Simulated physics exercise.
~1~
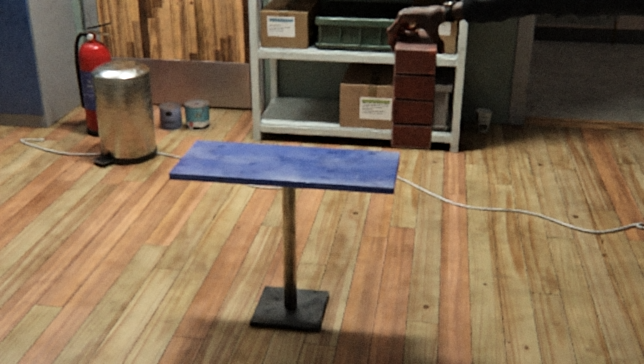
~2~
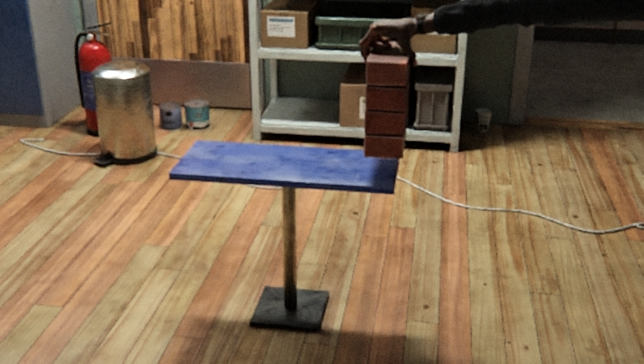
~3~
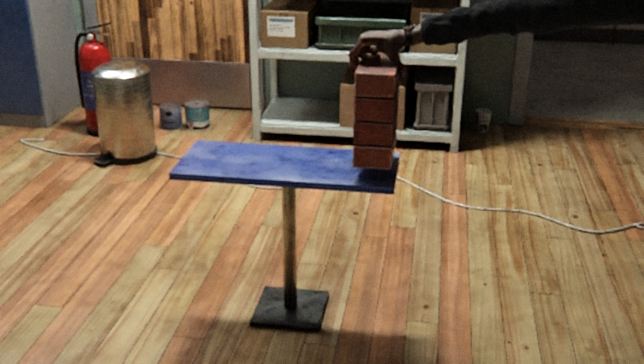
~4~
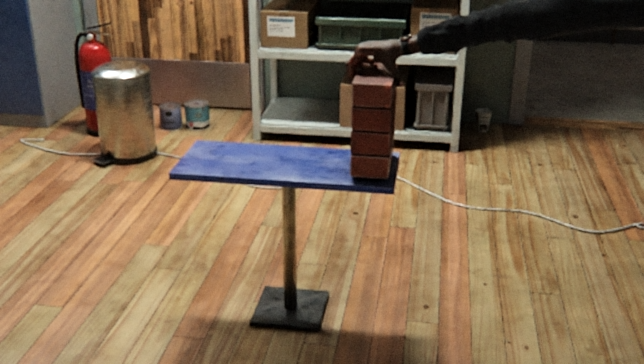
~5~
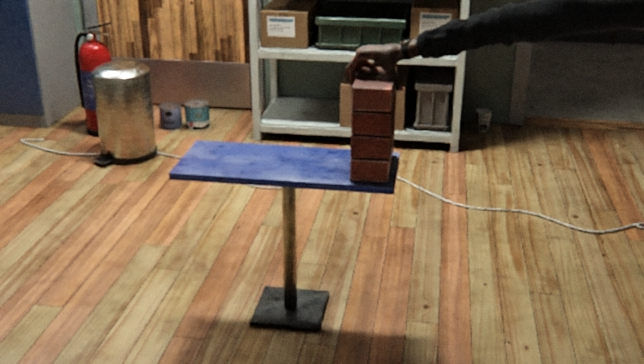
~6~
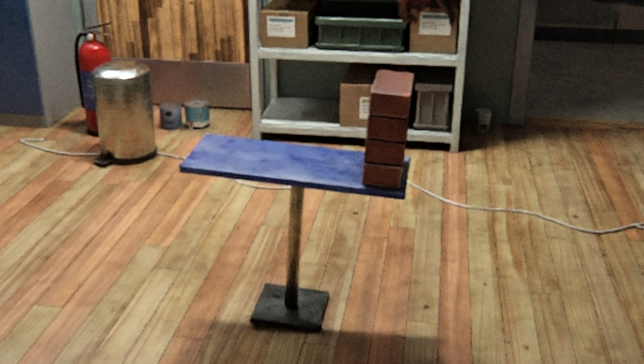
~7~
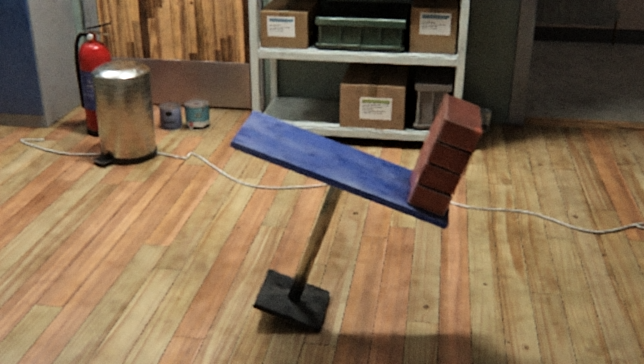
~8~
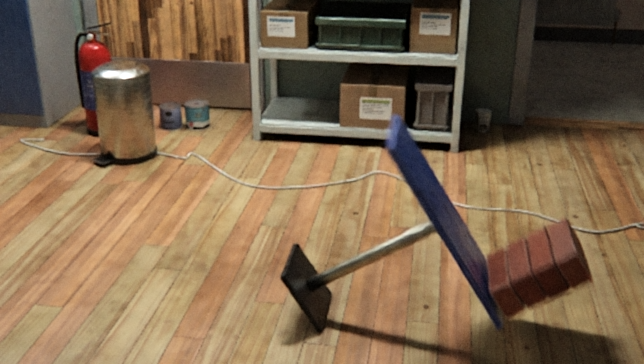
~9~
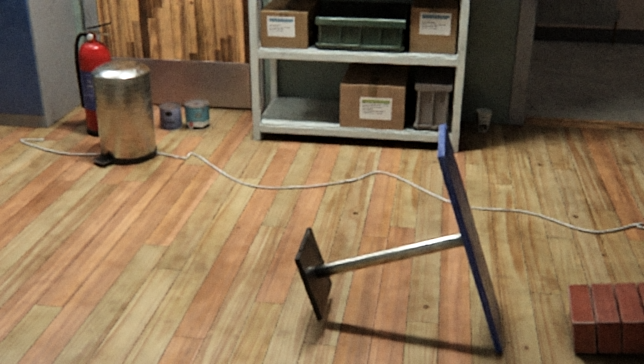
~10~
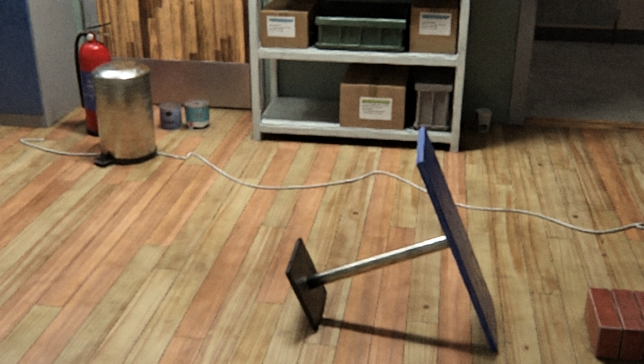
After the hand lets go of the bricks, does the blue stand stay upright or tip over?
The blue stand tips over to the right, ending on its side while the bricks land on the floor.
The clip opens on a blue-topped stand with a small square foot on a wooden floor, while a hand holds a stack of reddish-brown bricks beyond its right end. The hand carries the stack left and lowers it onto the right end of the blue top. Once the fingers let go and the arm draws back, the stand begins to lean right. It tips further with the bricks, which topple off onto the floor at the right. The stand ends on its side, its top resting on one edge and its foot raised on edge.
